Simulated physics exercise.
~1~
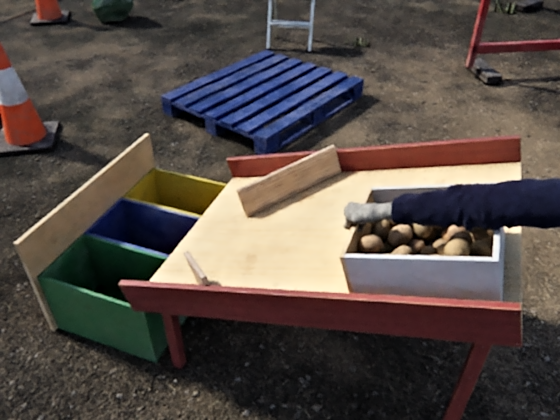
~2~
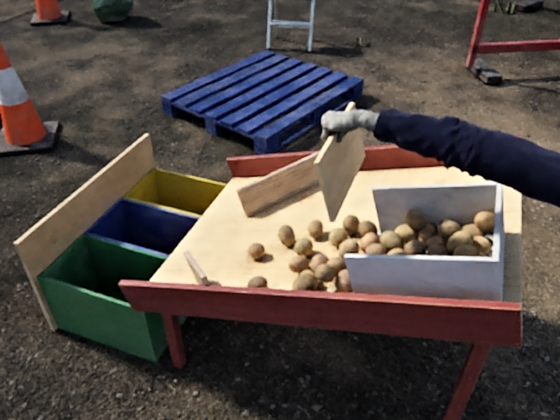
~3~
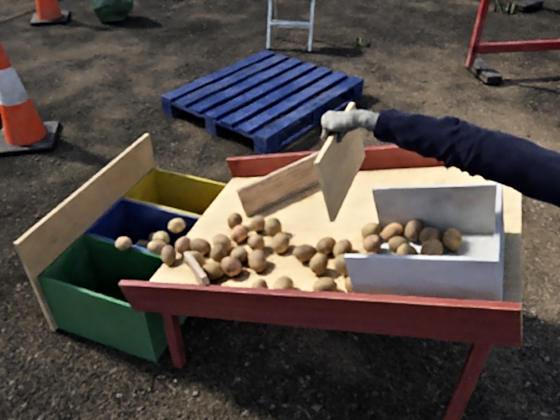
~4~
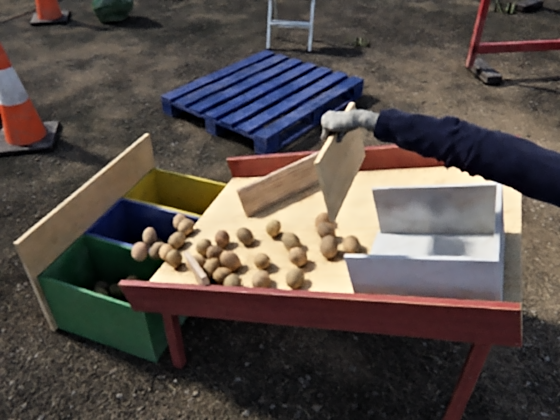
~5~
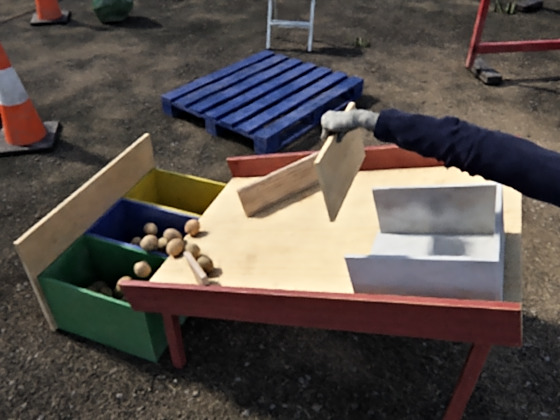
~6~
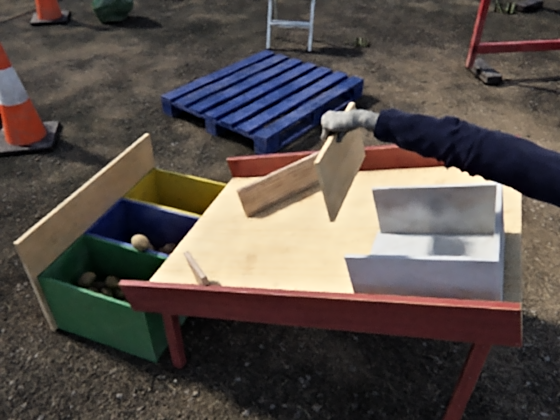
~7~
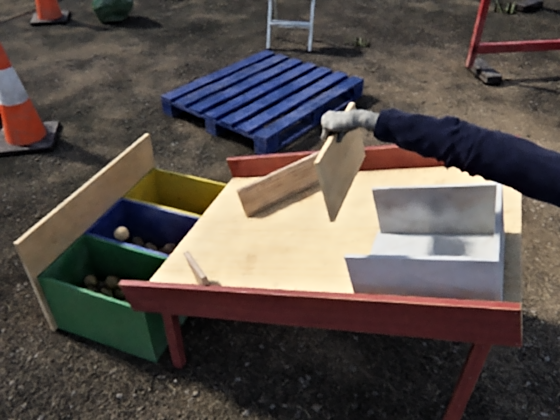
On bare ground outdoors, a gloved hand lifting a gate, potatoes rolling left down a sloped table into green and blue bins.
